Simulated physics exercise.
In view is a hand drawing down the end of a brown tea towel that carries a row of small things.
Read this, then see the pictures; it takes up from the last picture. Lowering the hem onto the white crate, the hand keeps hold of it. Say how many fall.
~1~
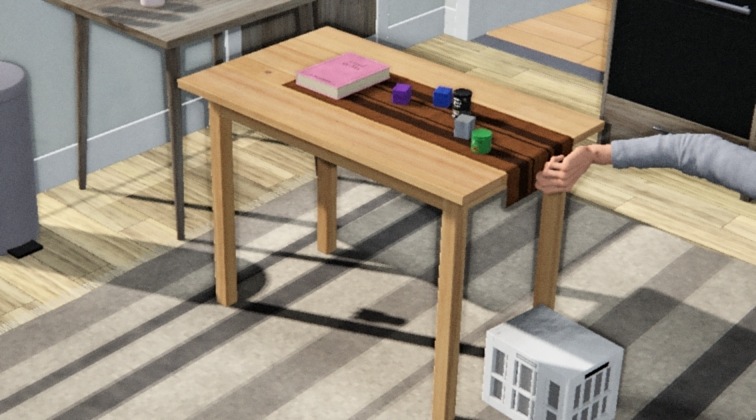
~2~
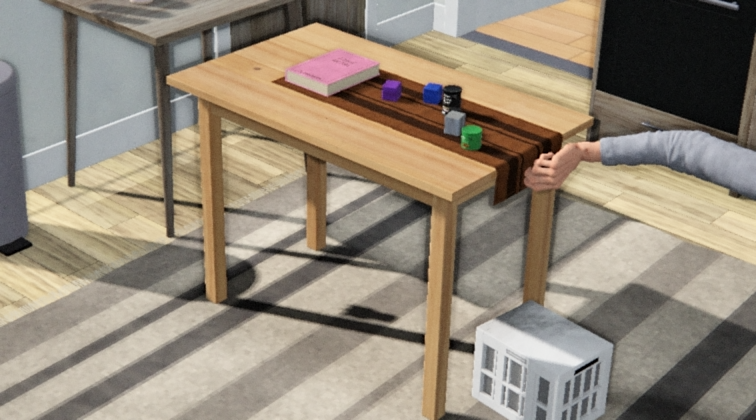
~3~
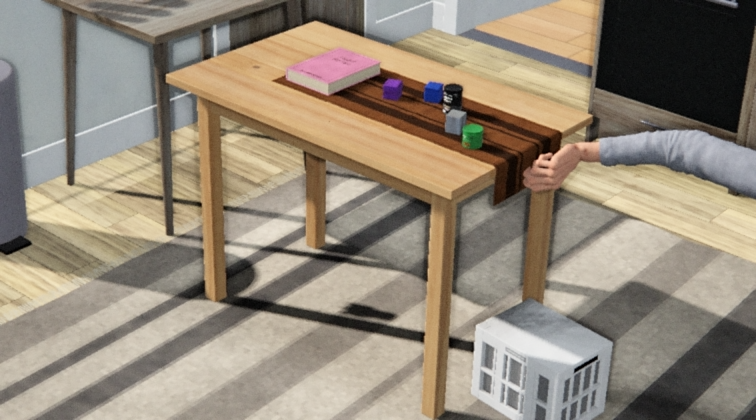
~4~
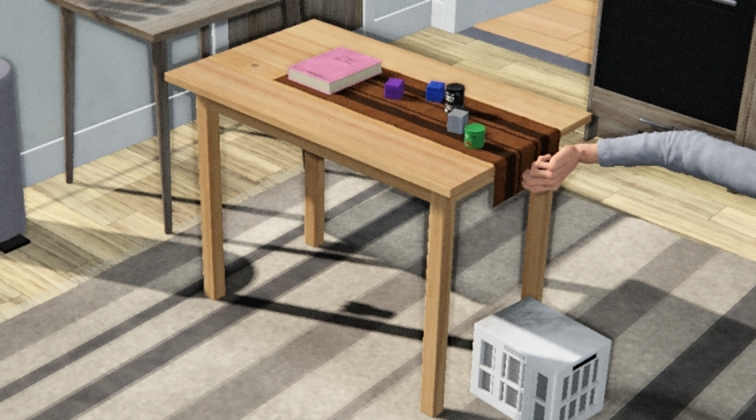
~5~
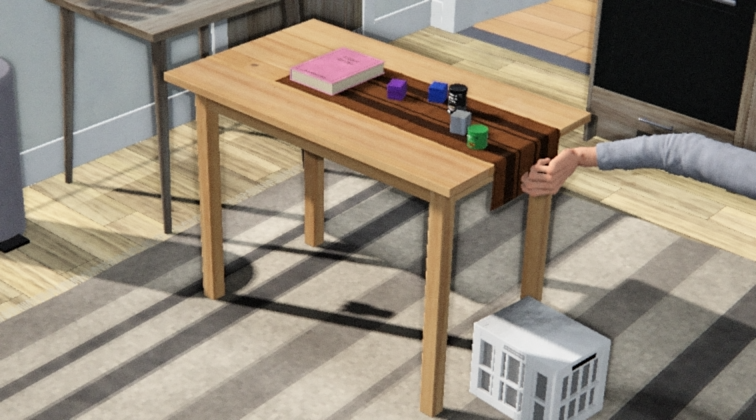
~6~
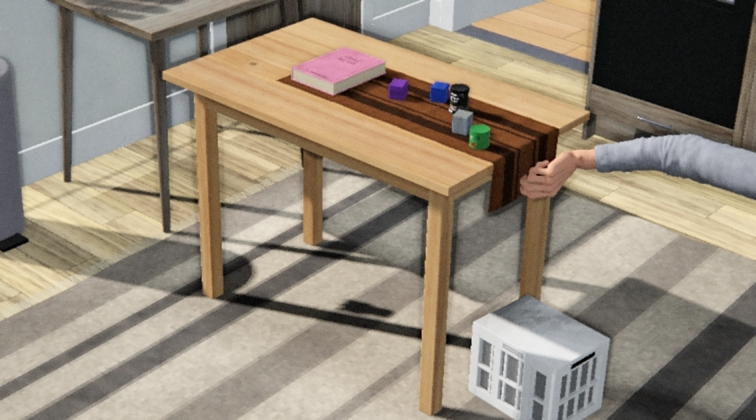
Drops: Four.
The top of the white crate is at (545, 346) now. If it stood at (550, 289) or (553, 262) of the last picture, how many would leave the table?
Counts: 2, 1.
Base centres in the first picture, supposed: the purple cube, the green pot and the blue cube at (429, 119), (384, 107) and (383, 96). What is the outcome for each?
I reckon the purple cube takes a fall, the green pot hangs on and the blue cube hangs on.
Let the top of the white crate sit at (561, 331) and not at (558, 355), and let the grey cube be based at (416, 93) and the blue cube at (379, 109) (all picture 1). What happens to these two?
Outcome for the grey cube: It stays. Outcome for the blue cube: It stays.
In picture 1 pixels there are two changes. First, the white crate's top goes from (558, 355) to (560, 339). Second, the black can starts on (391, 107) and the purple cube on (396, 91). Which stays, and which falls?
Black can: Still up. Purple cube: Still up.
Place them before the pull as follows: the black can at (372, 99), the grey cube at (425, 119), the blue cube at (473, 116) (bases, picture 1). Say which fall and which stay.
You'd see the black can hang on, the grey cube go down and the blue cube go down.
A little later, hem near (519, 267); green pot and grey cube gone.
Next, hem on the crate; green pot, grey cube, black can and blue cube gone.
When it is over, hem on the crate; green pot, grey cube, black can and blue cube gone. It carries off four.
